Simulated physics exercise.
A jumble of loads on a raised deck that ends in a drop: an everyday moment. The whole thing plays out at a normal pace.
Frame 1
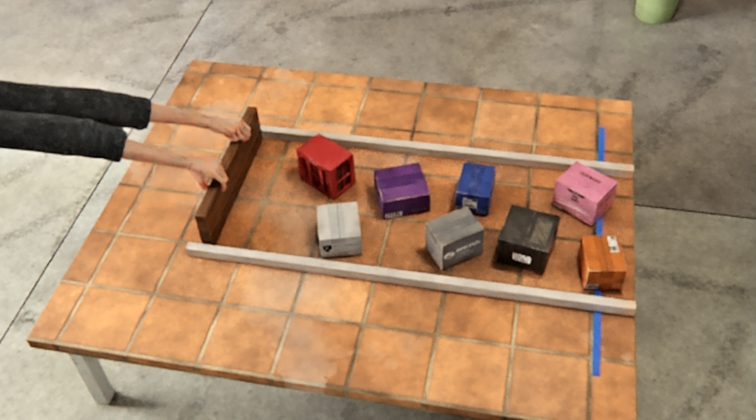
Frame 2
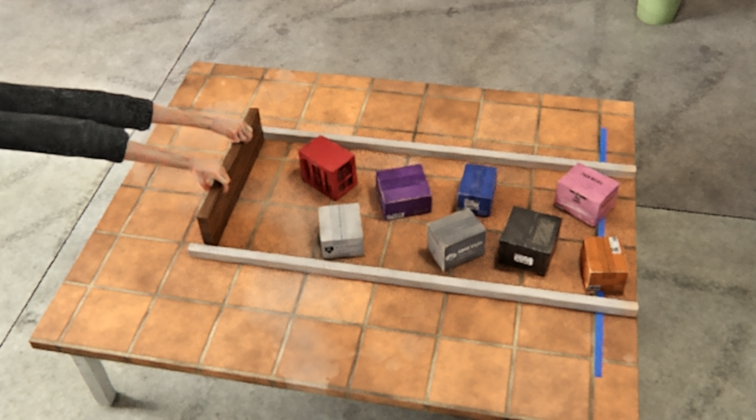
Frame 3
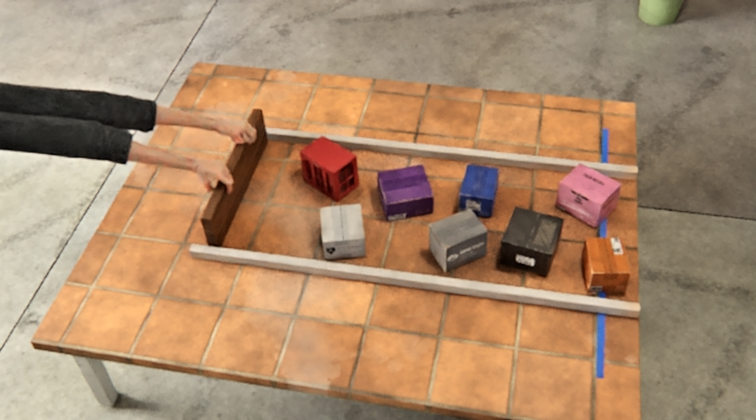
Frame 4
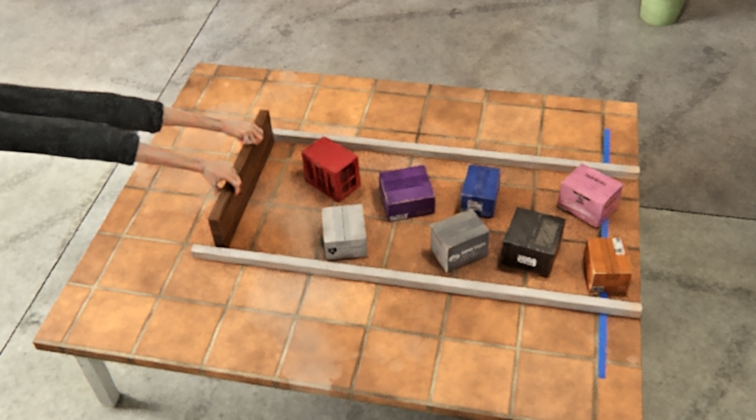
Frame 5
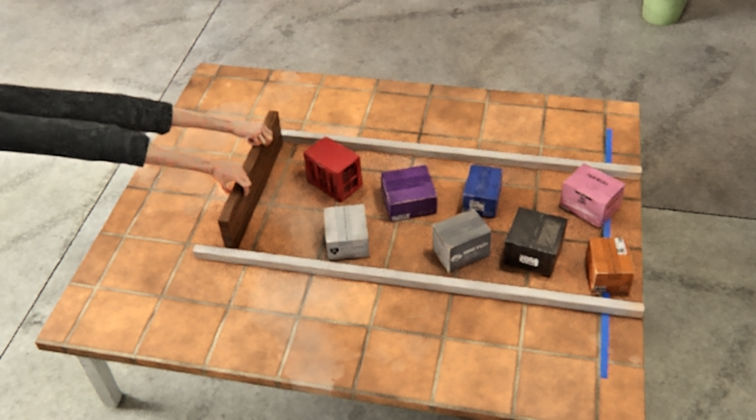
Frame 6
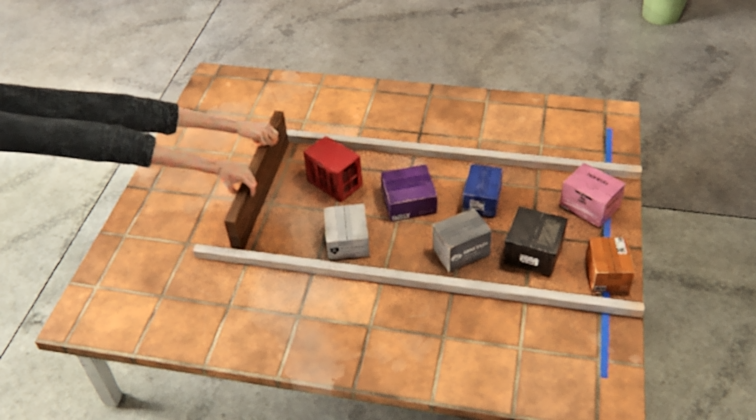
On a tiled table between two pale rails, two hands slid an upright brown plank a little to the right toward a group of colourful boxes, which stayed where they were near a blue tape line.
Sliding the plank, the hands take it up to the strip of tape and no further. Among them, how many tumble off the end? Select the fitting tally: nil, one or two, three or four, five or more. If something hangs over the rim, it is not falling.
At least five drop.
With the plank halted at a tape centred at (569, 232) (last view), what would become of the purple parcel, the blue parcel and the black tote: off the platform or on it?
Looking at each: The purple parcel remains on top, the blue parcel goes off, the black tote goes off.
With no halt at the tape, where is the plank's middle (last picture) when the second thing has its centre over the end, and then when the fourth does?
For the first, roughly (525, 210); for the next, roughly (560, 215).
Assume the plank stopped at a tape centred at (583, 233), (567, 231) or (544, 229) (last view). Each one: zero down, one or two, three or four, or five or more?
In order: Five or more, then either three or four, then either three or four.
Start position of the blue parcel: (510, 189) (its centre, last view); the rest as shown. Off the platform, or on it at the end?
It goes off the edge.
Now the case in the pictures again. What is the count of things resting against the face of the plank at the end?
Contact count: 2.
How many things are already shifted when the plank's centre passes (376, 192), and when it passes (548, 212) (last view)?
I count 4 first and 8 after.
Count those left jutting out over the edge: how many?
Count: 2.
Early on, none off yet; orange parcel at rest near (609, 264); pink box at rest near (592, 195); black tote at rest near (535, 241).
A while later, none off yet; orange parcel at rest near (610, 264); pink box travelled a little near (597, 194); black tote travelled a little near (560, 246).
Further along, one off so far; orange parcel down on the ground near (690, 323); pink box travelled about its own width near (648, 189); black tote travelled well along near (657, 259).
Finally, the number that fall off is five or more; lost, purple parcel, grey box, blue parcel, black tote, pink box and orange parcel.
